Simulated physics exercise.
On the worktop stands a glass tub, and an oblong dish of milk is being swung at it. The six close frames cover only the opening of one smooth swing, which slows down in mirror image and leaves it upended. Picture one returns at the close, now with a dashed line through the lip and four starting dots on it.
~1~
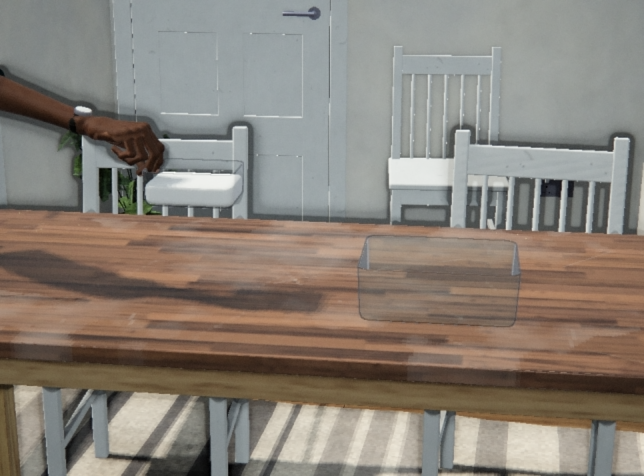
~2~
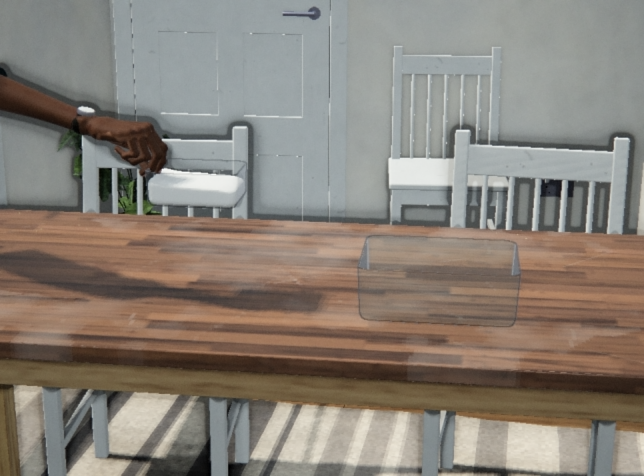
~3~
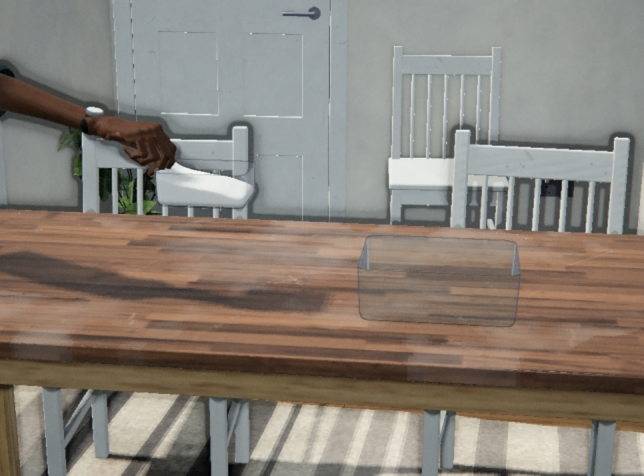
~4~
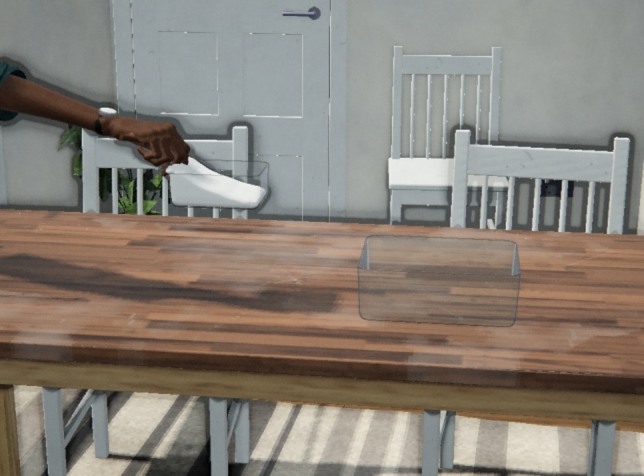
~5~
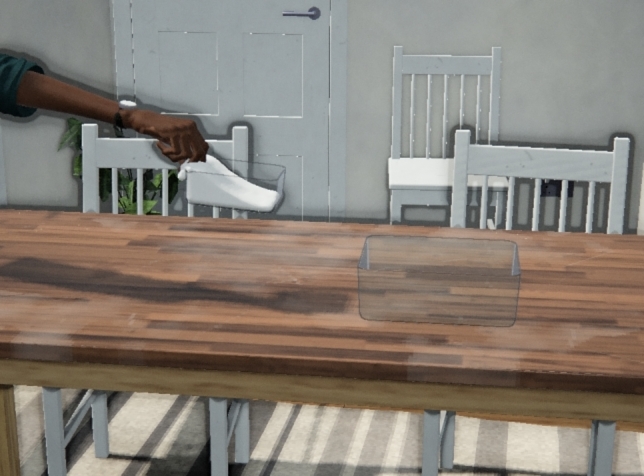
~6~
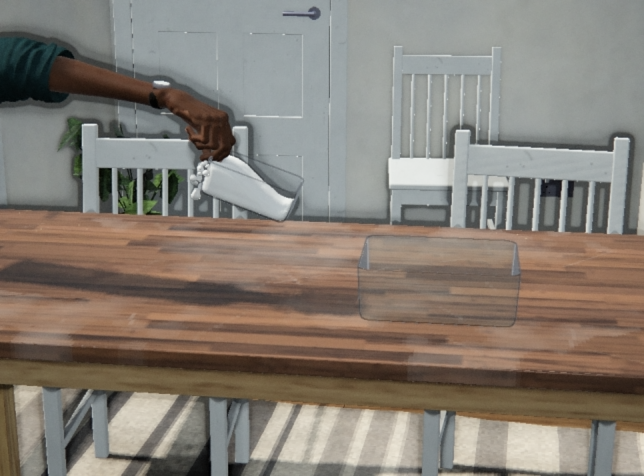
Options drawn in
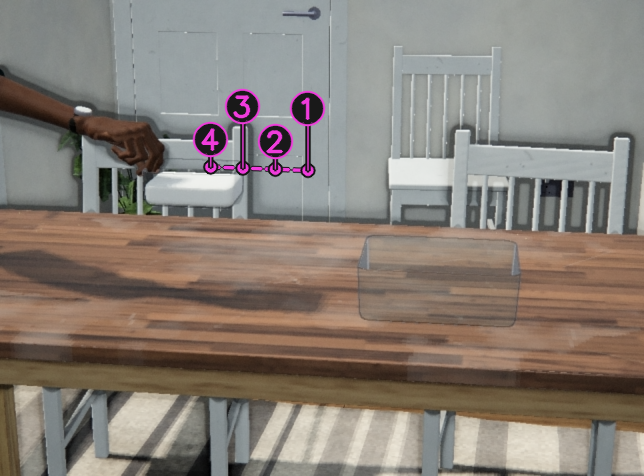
A hand swings a clear dish of white liquid rightward above the table, gradually tilting it.
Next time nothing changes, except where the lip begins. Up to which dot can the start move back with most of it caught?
Take 2.
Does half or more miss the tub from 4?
Yes, that goes wrong.
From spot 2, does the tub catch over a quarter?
Yes, clearly.
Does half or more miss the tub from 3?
Yes, that goes wrong.
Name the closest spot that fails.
That would be 3.
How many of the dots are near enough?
Two of them.
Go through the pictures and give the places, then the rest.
Upright, lip at (237, 168); tub from (359, 318) to (516, 326); nothing has left yet.
Upright, lip at (240, 168); nothing has left yet.
Upright, lip at (249, 168); nothing has left yet.
Upright, lip at (263, 168); milk is over the rim, down to (179, 165).
Tipped about 5°, lip at (280, 173); milk is over the rim, down to (186, 173).
Tipped about 19°, lip at (299, 185); milk is over the rim, down to (198, 192).
On the marked copy, 1 at (307, 170); 2 at (275, 169); 3 at (242, 168); 4 at (210, 167).
Choosing 1, about 87 % lands in the tub, 6 % falls short and 8 % goes beside or beyond.
Choosing 2, about 66 % lands in the tub, 29 % falls short and 5 % goes beside or beyond.
Choosing 3, about 33 % lands in the tub, 61 % falls short and 6 % goes beside or beyond.
Choosing 4, about 11 % lands in the tub, 87 % falls short and 3 % goes beside or beyond.
